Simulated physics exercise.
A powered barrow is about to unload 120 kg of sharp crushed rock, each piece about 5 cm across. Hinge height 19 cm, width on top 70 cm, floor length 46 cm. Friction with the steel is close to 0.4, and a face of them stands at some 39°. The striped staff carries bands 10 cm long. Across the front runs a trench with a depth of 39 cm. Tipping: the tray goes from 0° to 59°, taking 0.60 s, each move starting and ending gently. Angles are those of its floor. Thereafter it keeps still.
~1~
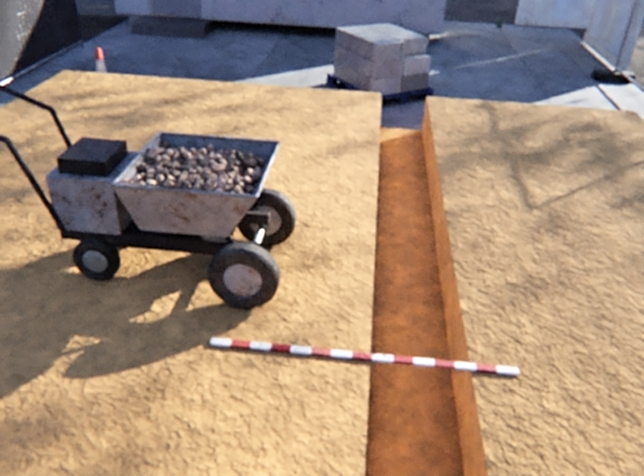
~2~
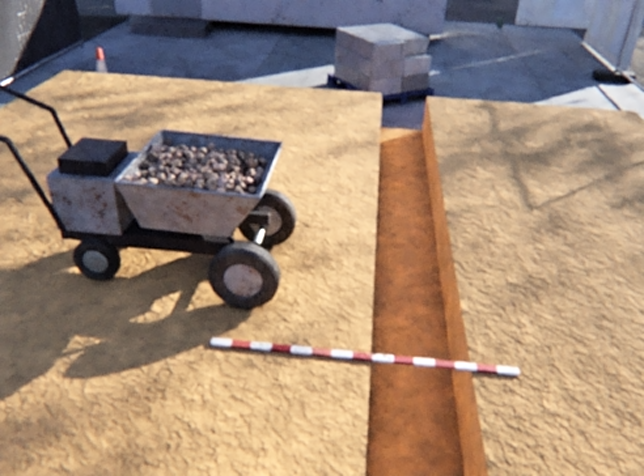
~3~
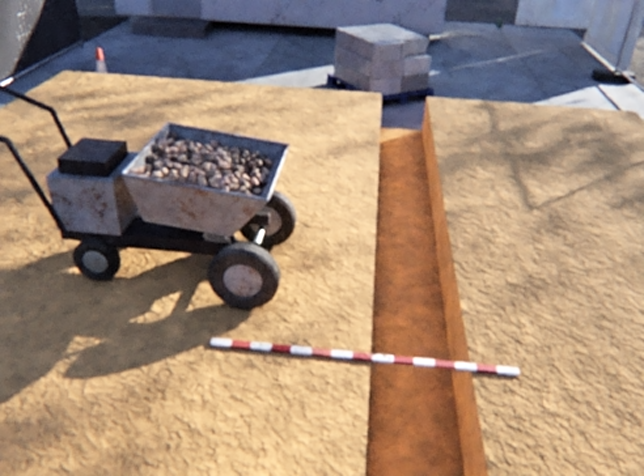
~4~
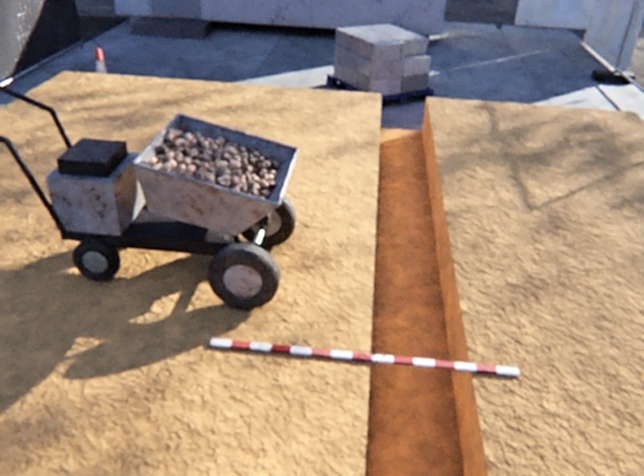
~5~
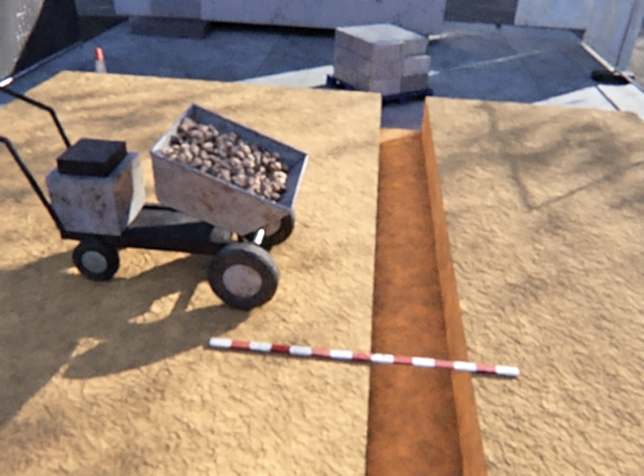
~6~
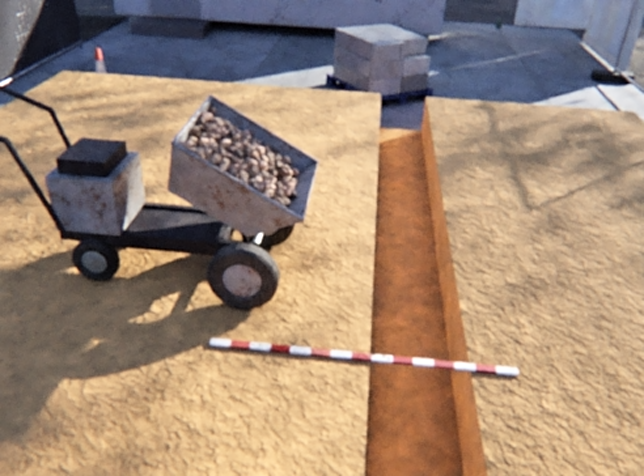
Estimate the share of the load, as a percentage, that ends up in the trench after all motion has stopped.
Roughly 34 per cent of the load ends up there.
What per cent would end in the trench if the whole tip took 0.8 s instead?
Around 20 per cent would end in the trench.
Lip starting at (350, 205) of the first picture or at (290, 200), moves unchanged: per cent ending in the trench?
From the first place around 25 per cent, from the other around 40.
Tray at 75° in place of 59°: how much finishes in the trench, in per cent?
Roughly 75%.
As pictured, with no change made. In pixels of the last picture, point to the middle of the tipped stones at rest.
Roughly (412, 333), I'd say.
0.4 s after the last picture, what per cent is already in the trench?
Around 0 per cent of it.
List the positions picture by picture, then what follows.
In the first frame, the tray is at 0°, its lip at (257, 197); the top of the load is at (193, 158).
In the second frame, lip at (260, 198), floor tilted 2°, highest stones at (183, 156).
In the third frame, lip at (268, 201), floor tilted 6°, highest stones at (178, 149).
In the fourth frame, lip at (279, 205), floor tilted 13°, highest stones at (182, 139).
In the fifth frame, the tray is at 21°, its lip at (291, 212); the top of the load is at (190, 129).
In the sixth frame, lip at (303, 221), floor tilted 29°, highest stones at (208, 122).
Then, 0.1 s after the last picture the floor is at 50°, 100 % in the tray; the foremost stones are at (315, 220).
Then, 0.4 s after the last picture the floor is at 59°, 90 % in the tray, 9 % short of the trench, 1 % in the trench; the foremost stones are at (379, 271).
Then, 0.7 s after the last picture the floor is at 59°, 62 % in the tray, 9 % short of the trench, 29 % in the trench; the foremost stones are at (454, 346).
Then, 2.7 s after the last picture the floor is at 59°, 57 % in the tray, 9 % short of the trench, 34 % in the trench; the foremost stones are at (461, 337).
